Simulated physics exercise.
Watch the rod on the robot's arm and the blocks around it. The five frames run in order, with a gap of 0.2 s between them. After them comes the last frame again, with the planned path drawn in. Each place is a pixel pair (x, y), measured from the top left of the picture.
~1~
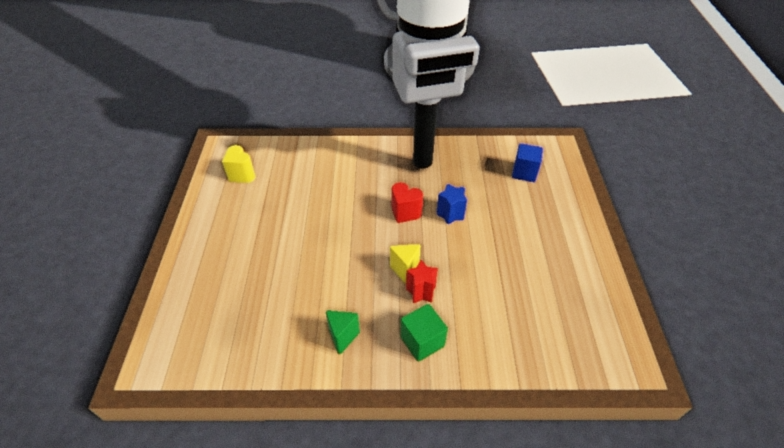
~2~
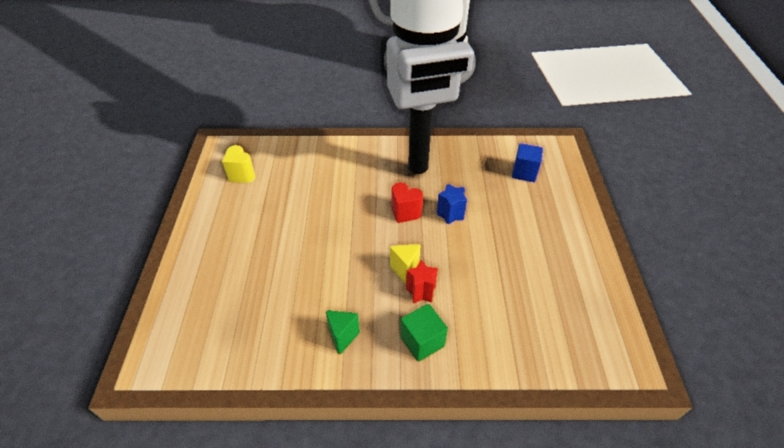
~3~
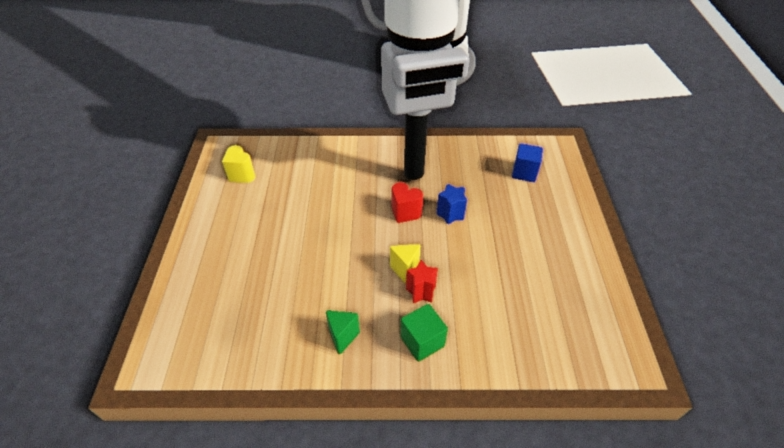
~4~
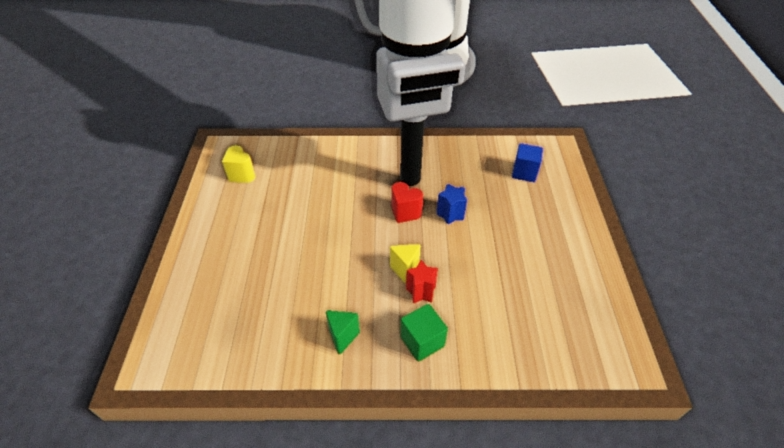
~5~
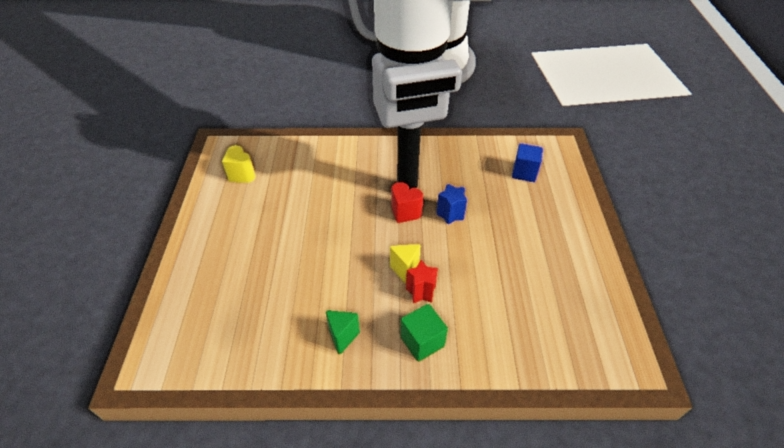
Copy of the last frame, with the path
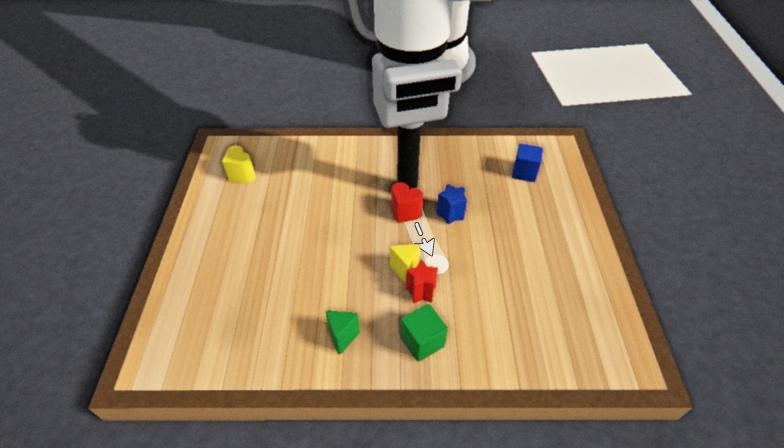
A robot arm's black rod starts near the top edge of a wooden board, above and slightly right of a red heart-shaped block. It moves slowly down and a little left until its tip is right behind the red block, while the scattered yellow, blue, green and red blocks stay still.
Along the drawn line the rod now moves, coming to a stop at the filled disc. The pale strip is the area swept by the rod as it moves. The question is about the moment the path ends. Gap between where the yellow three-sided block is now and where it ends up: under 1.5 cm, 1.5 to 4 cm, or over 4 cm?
The block winds up within 1.5 cm of where it is now.
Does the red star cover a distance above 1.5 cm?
It seems not.
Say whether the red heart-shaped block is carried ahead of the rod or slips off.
I think the rod loses the red heart-shaped block somewhere along the way.
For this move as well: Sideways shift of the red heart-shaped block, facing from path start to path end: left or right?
It is pushed towards the right-hand side.
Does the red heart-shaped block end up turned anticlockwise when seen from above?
No.
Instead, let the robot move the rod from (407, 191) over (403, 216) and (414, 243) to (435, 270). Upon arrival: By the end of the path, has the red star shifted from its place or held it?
Moved off its spot.
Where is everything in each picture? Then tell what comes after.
Rod tip at (423, 162); block tops, red heart-shaped block at (406, 192); yellow three-sided block at (406, 252); red star at (423, 273), in the first frame.
Rod at (418, 168); blocks unchanged, in the second frame.
Rod at (414, 173); blocks unchanged, in the third frame.
Rod at (411, 179); blocks unchanged, in the fourth frame.
Rod at (407, 185); red heart-shaped block at (406, 192); yellow three-sided block at (406, 252); red star at (423, 273), in the fifth frame.
Path on the board, from (407, 191) over (413, 214) and (423, 238) to (437, 264).
The first path, step by step. One third of the way, rod at (413, 209); red heart-shaped block at (404, 208).
Two thirds of the way, rod at (423, 233); red heart-shaped block at (402, 222), turned 45° clockwise.
At the end, rod at (437, 259); red heart-shaped block at (401, 222), turned 50° clockwise; yellow three-sided block in place; red star in place.
